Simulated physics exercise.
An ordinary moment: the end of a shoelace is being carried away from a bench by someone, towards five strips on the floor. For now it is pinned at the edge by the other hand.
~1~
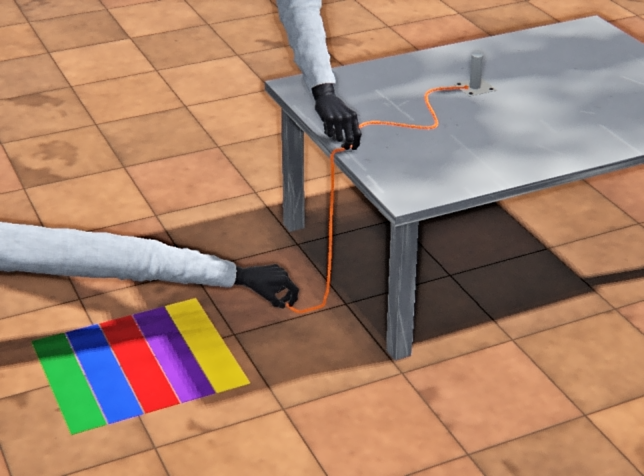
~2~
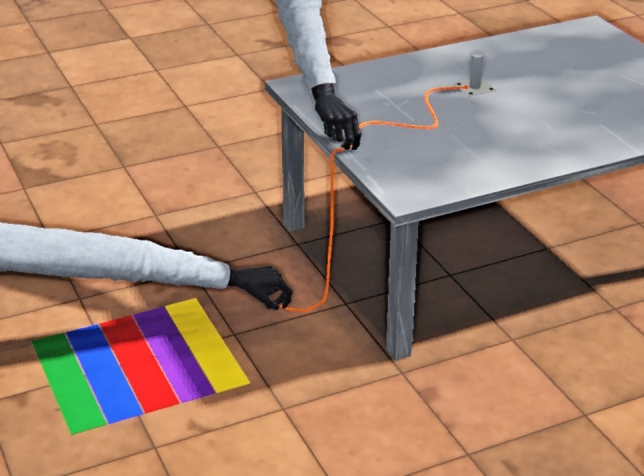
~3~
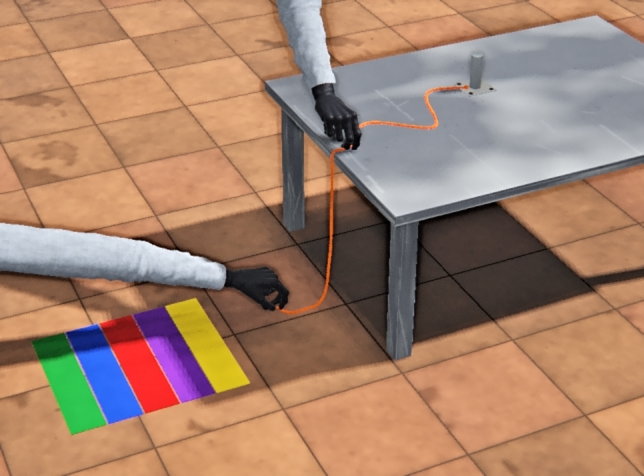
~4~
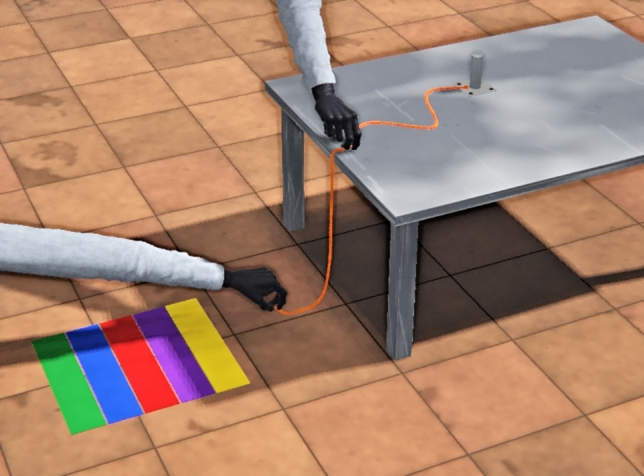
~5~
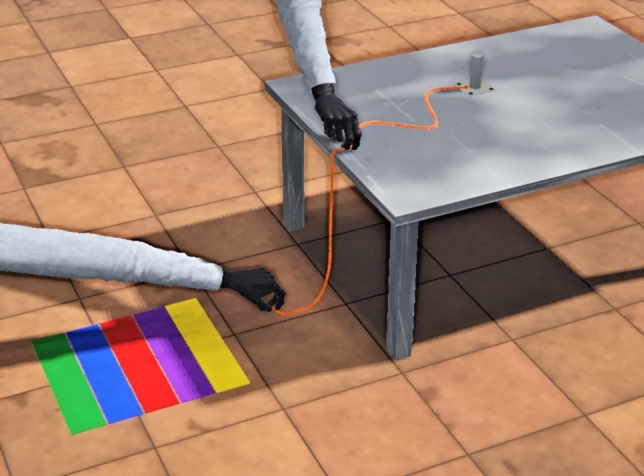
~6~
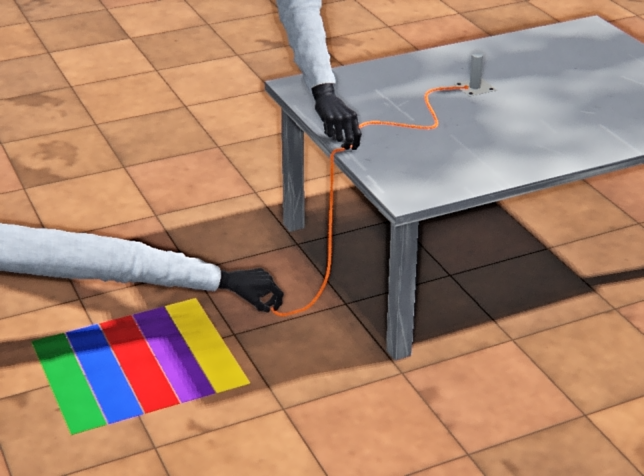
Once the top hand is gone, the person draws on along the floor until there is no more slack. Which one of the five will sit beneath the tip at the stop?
The blue strip will.
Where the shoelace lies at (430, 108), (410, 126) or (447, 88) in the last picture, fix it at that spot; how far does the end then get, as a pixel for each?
Going through the three tries, you get (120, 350), (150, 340) and (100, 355).
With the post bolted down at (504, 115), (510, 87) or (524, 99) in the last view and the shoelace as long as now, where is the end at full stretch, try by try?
First (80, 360), then (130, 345), then (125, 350).
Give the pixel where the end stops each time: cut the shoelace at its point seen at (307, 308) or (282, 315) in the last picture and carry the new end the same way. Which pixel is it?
In that order: (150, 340) and (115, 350).
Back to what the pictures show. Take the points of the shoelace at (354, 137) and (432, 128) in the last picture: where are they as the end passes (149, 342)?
(318, 176) for the first, (379, 124) for the second.
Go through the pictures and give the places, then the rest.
End (287, 304); yellow (224, 371); purple (189, 381); red (154, 391); blue (118, 401); green (81, 412), in the first picture.
End (281, 306); shoelace through (434, 90) (436, 122) (367, 123) (333, 156) (332, 222) (327, 288), in the second picture.
End (277, 307), in the third picture.
End (275, 308); shoelace through (434, 90) (436, 122) (367, 123) (333, 156) (331, 222) (325, 289), in the fourth picture.
End (274, 308), in the fifth picture.
End (272, 309); shoelace through (434, 90) (436, 122) (367, 123) (333, 156) (330, 222) (321, 290), in the sixth picture.
Soon after, end near (149, 342); over red.
After that, end near (114, 351); over blue.
At the stop, end near (94, 356); over blue. It gets as far as the blue strip.
